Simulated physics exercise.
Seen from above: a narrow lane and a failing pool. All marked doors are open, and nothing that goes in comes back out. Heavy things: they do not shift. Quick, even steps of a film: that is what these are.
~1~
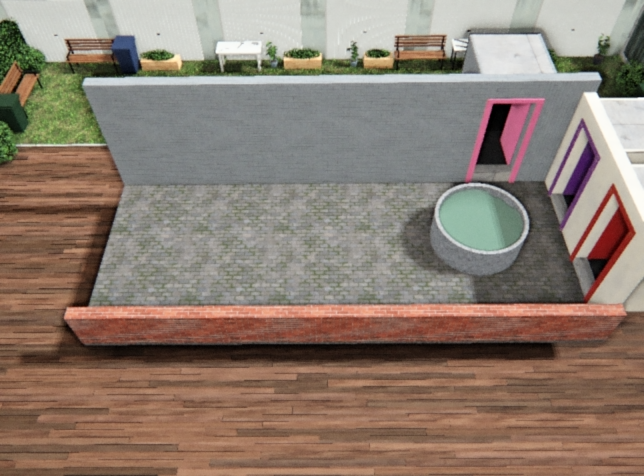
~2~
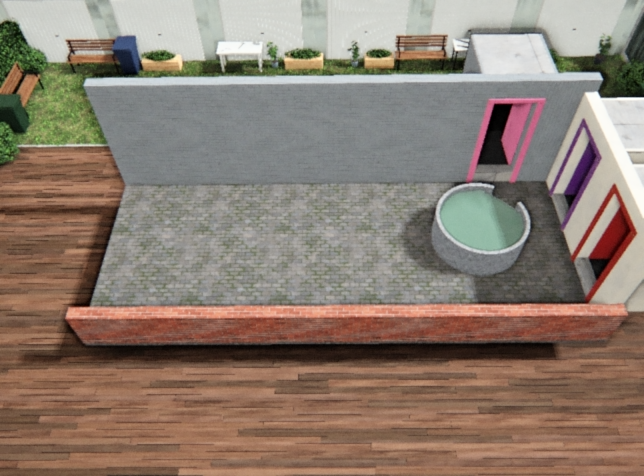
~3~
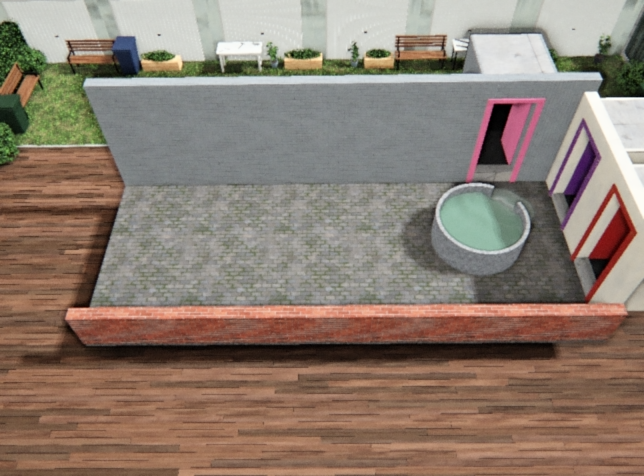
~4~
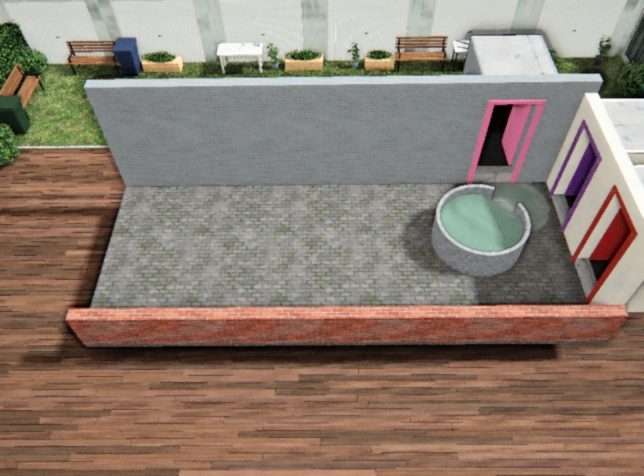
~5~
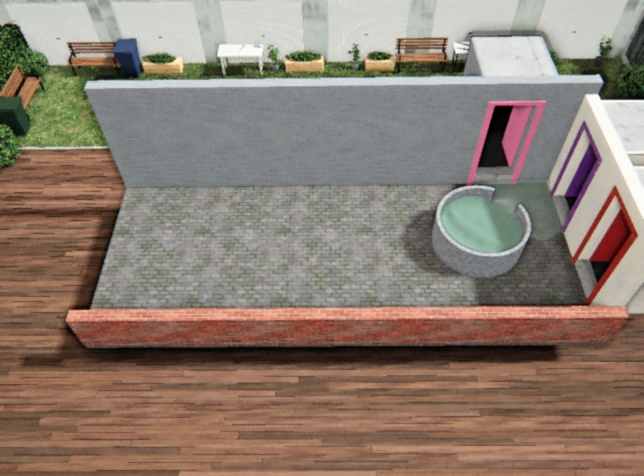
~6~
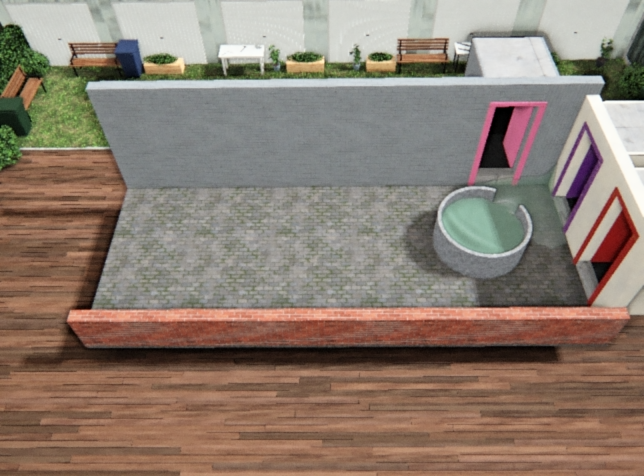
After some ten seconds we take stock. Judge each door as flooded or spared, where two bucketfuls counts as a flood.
The purple door is flooded, the pink door is spared, the red door is spared.
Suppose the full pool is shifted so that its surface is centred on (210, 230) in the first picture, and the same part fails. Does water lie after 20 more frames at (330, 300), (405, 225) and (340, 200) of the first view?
The three spots read left dry, swamped, swamped.
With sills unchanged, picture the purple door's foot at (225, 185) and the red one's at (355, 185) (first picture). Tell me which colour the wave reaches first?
Answer: The one in pink.
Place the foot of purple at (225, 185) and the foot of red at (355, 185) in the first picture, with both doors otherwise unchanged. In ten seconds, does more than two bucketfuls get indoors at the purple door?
Looking at it, the purple one doesn't reach that level.
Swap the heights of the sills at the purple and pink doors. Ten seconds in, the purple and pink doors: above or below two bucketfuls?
As I see it, purple gets less than that and pink gets more than that.
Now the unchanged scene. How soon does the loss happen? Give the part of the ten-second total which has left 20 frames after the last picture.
About 70 %.
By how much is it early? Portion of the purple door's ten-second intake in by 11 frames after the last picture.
Some 45 in a hundred.
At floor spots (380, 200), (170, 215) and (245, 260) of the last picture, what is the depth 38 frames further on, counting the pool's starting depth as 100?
First 4, next 0, last 2 in a hundred.
A moment on, water covers 10 % of the floor; the purple door over two buckets in, the pink door wet at the sill, nothing in, the red door not reached.
Next, water covers 15 % of the floor; the purple door far over two buckets in, the pink door under two buckets in, the red door wet at the sill, nothing in.
Then, water covers 30 % of the floor; the purple door far over two buckets in, the pink door under two buckets in, the red door wet at the sill, nothing in.
Later, water covers 65 % of the floor; the purple door far over two buckets in, the pink door under two buckets in, the red door wet at the sill, nothing in.
In the end, water covers 95 % of the floor; the purple door far over two buckets in, the pink door under two buckets in, the red door wet at the sill, nothing in.
